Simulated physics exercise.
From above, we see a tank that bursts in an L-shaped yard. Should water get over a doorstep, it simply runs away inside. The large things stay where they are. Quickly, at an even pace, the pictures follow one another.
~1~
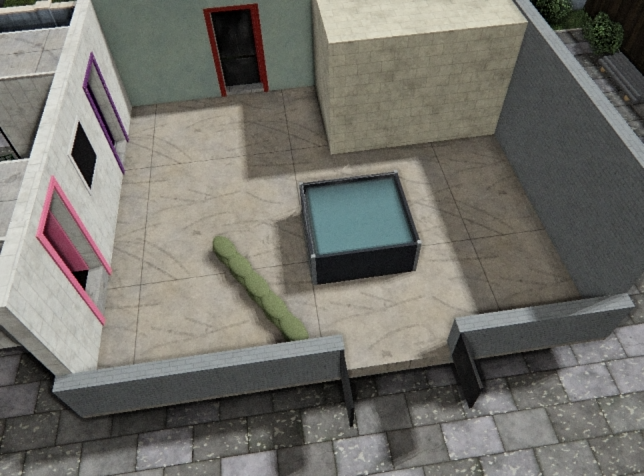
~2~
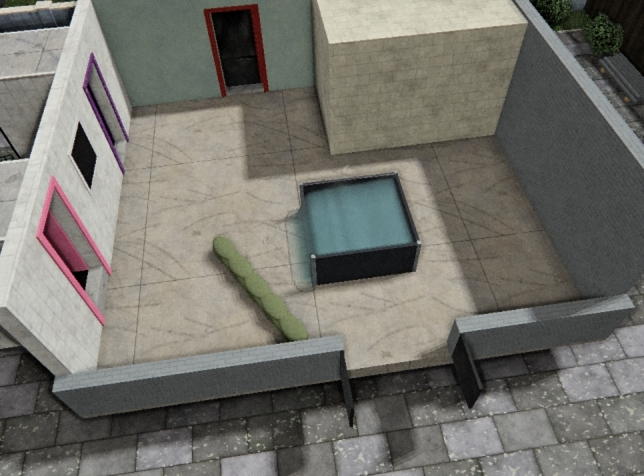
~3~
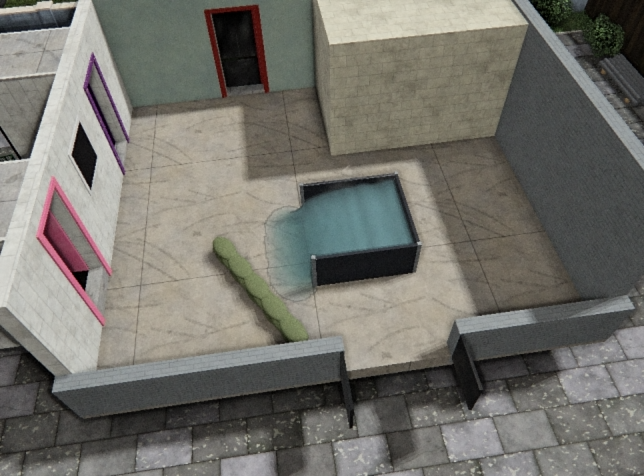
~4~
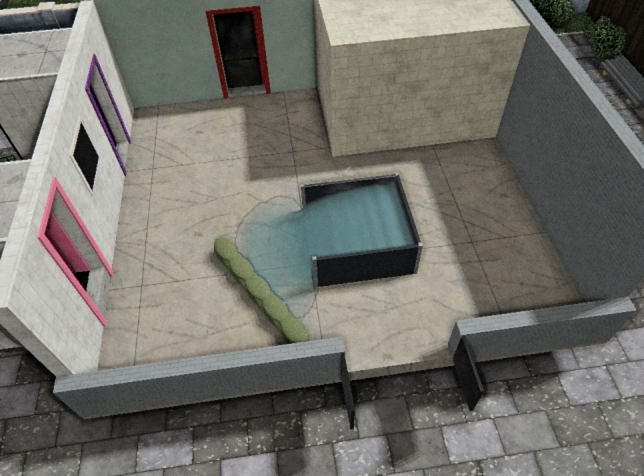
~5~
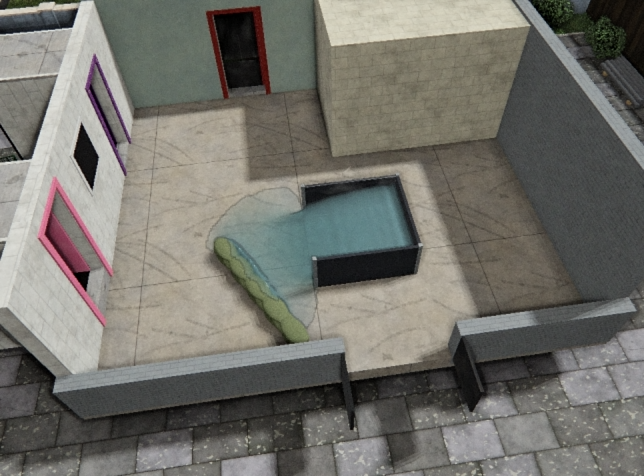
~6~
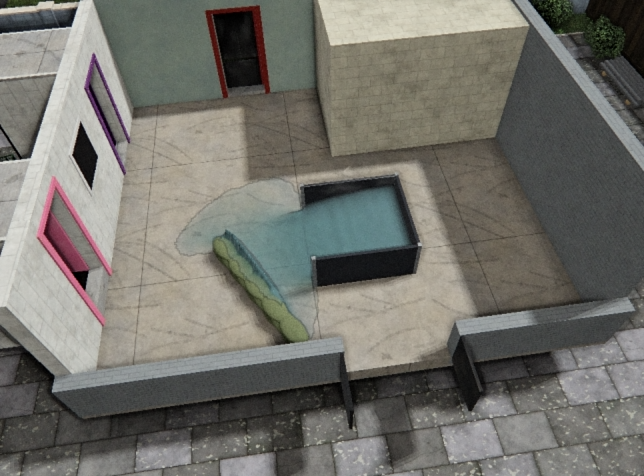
At first, still blue-green water fills an open, dark-sided tank in a walled yard seen from above. Then water pours out of the tank's left side and fans across the paving to the long green hedge, spreading along it and past its upper end toward the left.
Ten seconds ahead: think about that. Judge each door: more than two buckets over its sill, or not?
Pink door - two buckets or less; red door - two buckets or less; purple door - over two buckets.
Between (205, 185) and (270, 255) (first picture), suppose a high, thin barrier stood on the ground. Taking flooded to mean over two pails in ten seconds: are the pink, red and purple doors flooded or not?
Going door by door, the pink one doesn't reach the mark, the red one beats the mark and the purple one doesn't reach the mark.
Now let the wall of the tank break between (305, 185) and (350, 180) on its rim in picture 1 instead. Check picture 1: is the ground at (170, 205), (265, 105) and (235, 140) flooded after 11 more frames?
Listed order gives left alone; sopping; sopping.
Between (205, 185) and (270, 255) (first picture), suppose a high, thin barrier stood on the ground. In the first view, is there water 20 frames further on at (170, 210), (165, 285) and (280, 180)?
Lab note - point 1: Inundated; point 2: Parched; point 3: Inundated.
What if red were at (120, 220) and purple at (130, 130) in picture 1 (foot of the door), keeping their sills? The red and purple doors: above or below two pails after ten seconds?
I'd say the red door beats the mark and the purple door beats the mark.
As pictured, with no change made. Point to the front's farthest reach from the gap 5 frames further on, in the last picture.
Estimated pixel: (121, 204).
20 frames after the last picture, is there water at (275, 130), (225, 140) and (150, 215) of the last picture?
Lab note, in the order given: Wet through, wet through, wet through.
A moment on, water covers 25 % of the floor; the pink door not reached, the red door not reached, the purple door not reached.
Next, water covers 40 % of the floor; the pink door wet at the sill, nothing in, the red door not reached, the purple door under two buckets in.
Then, water covers 55 % of the floor; the pink door wet at the sill, nothing in, the red door wet at the sill, nothing in, the purple door over two buckets in.
Later, water covers 65 % of the floor; the pink door wet at the sill, nothing in, the red door under two buckets in, the purple door over two buckets in.
In the end, water covers 75 % of the floor; the pink door wet at the sill, nothing in, the red door under two buckets in, the purple door over two buckets in.
